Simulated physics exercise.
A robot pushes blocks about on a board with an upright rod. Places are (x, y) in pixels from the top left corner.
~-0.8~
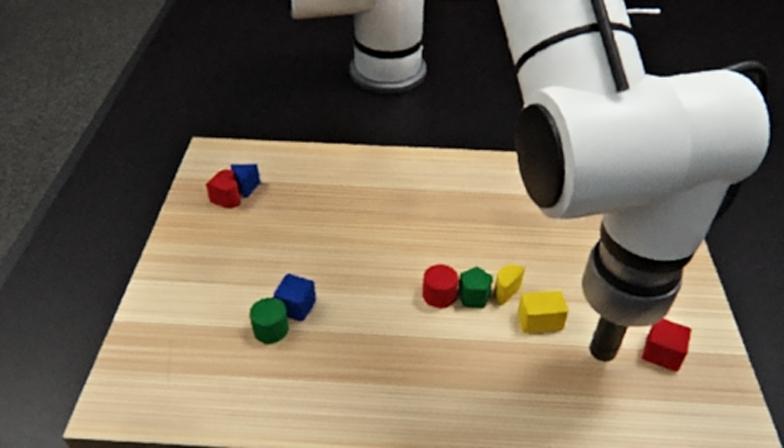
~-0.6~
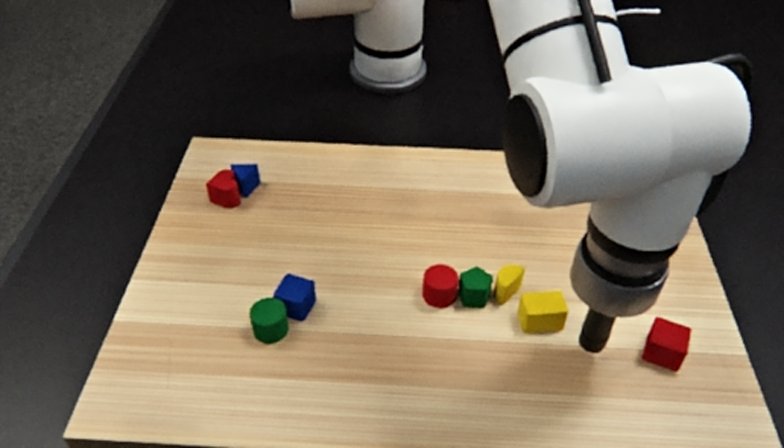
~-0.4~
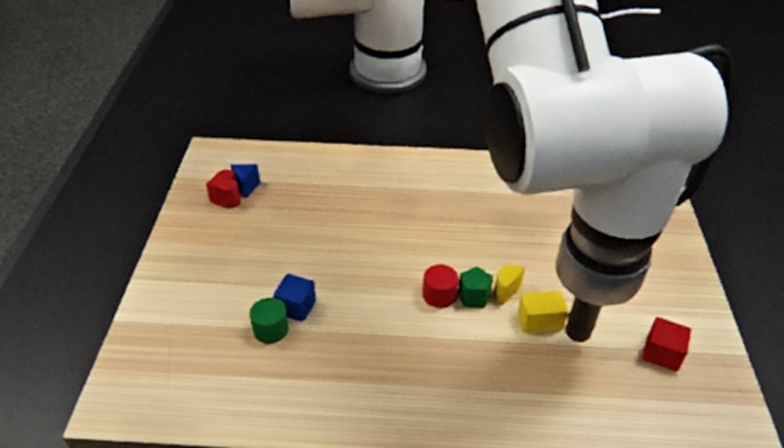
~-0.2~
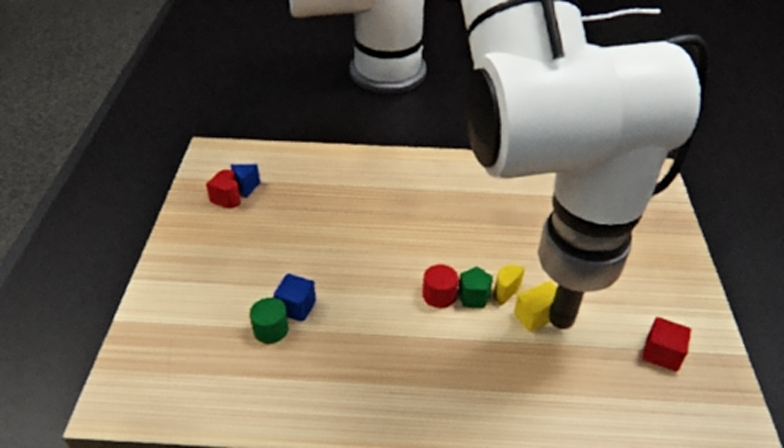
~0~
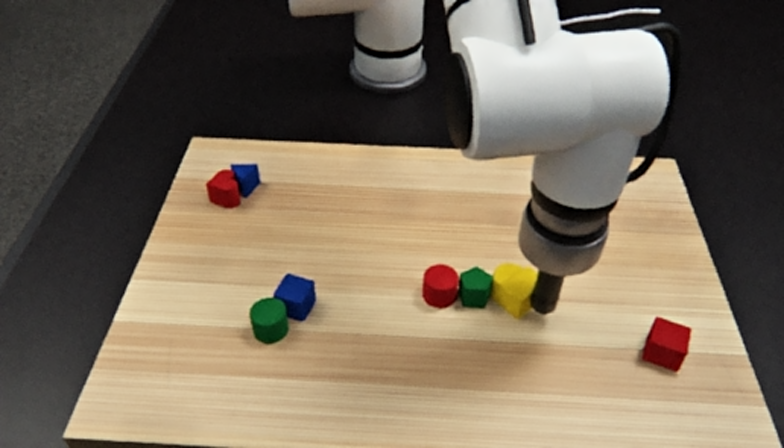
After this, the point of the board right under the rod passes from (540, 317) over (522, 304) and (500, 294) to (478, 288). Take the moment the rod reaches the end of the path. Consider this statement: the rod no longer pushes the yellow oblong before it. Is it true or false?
True.
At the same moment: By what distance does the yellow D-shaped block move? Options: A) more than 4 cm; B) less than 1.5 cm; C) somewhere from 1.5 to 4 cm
The answer is A.
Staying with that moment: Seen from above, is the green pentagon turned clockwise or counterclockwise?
Rotates counter-clockwise.
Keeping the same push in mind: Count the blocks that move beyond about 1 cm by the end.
Three or more shift.
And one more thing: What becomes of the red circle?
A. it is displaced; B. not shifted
Correct choice: A.
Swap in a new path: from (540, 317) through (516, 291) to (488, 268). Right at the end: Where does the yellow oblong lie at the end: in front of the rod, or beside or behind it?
Held in front.
On the path given first. Halfway along, rod (513, 286); red circle (438, 277); green pentagon (471, 271), turned 45° anticlockwise; yellow D-shaped block (490, 246), turned 20° clockwise; yellow oblong (501, 261), turned 20° clockwise.
At the end, rod (480, 276); red circle (419, 278); green pentagon (451, 269), turned 55° anticlockwise; yellow D-shaped block (484, 235), turned 45° clockwise; yellow oblong (489, 251), turned 45° clockwise.
